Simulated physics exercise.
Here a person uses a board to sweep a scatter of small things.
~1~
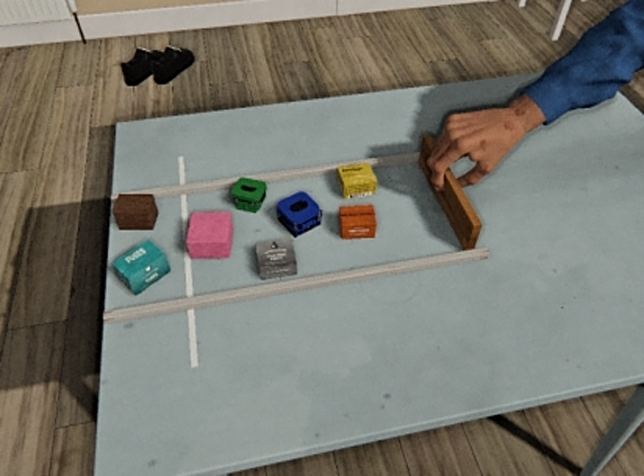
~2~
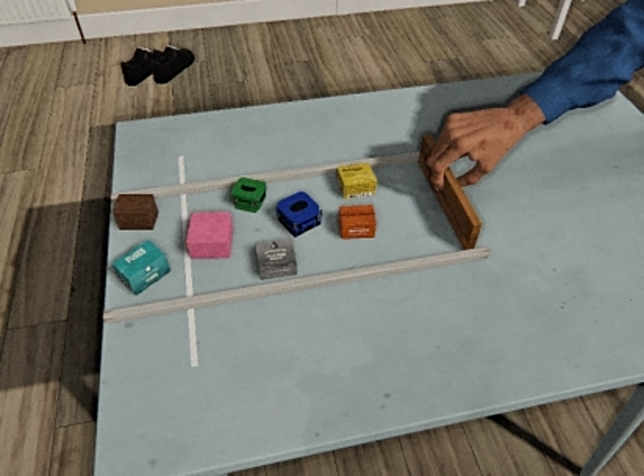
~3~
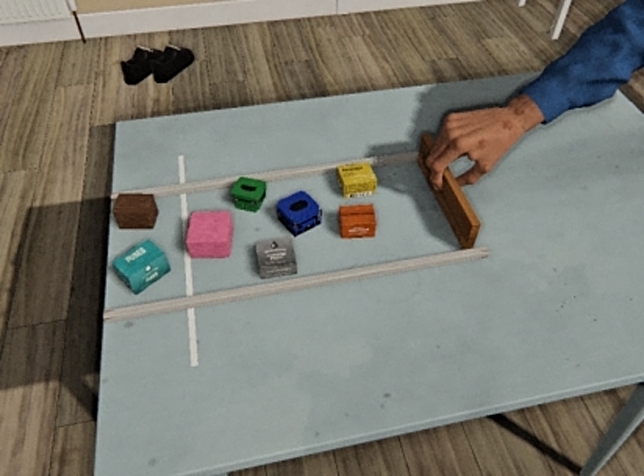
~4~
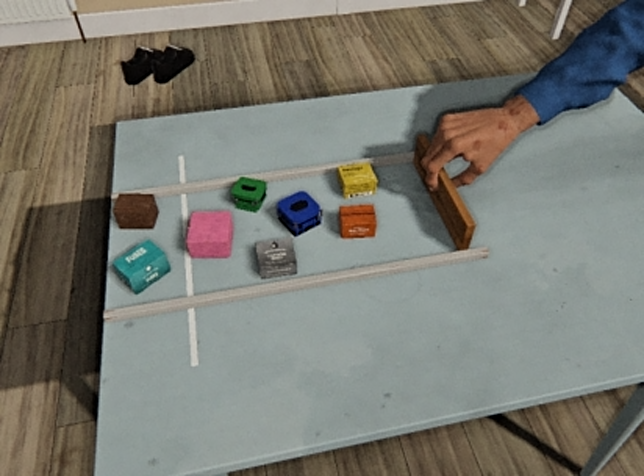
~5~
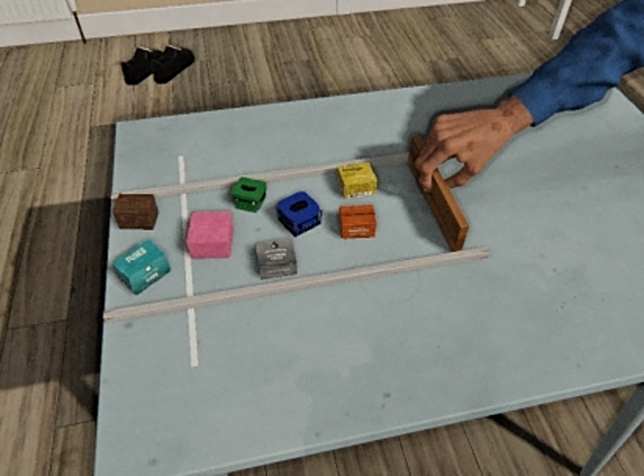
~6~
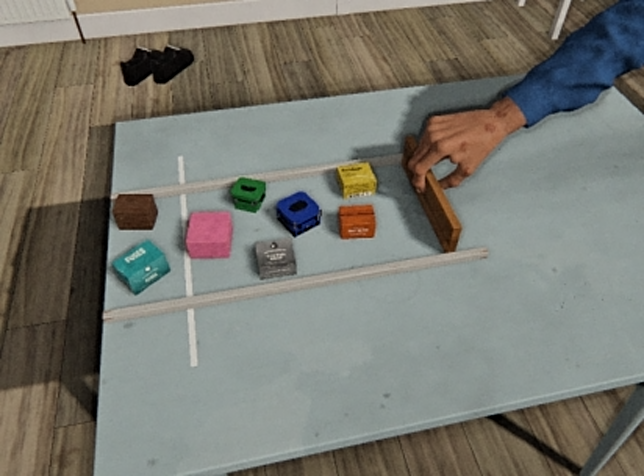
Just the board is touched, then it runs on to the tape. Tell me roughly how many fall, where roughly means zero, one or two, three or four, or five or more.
Roughly, one or two fall.
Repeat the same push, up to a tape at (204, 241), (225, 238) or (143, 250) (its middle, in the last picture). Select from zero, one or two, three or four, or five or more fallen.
Not one; none; five or over.
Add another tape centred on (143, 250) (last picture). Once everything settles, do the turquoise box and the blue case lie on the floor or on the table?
The turquoise box topples down; the blue case stays put.
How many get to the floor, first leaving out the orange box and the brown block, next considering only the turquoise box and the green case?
Counts - first: 1; second: 0.
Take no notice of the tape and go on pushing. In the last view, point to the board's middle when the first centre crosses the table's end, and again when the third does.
(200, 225) and (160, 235).
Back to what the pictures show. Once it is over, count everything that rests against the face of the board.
I count 3 of them.
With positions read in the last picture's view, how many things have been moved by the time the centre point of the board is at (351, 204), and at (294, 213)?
Answer - first 2, then 5.
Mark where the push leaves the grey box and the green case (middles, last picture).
Final spots - grey box (130, 290), green case (132, 213).
Soon after, none off yet; brown block at rest near (136, 212); turquoise box at rest near (142, 267); pink block at rest near (210, 235).
Then, none off yet; brown block at rest near (136, 212); turquoise box at rest near (142, 267); pink block moved a little near (196, 238).
At rest, the number that fall off is one or two; fallen, turquoise box and brown block.
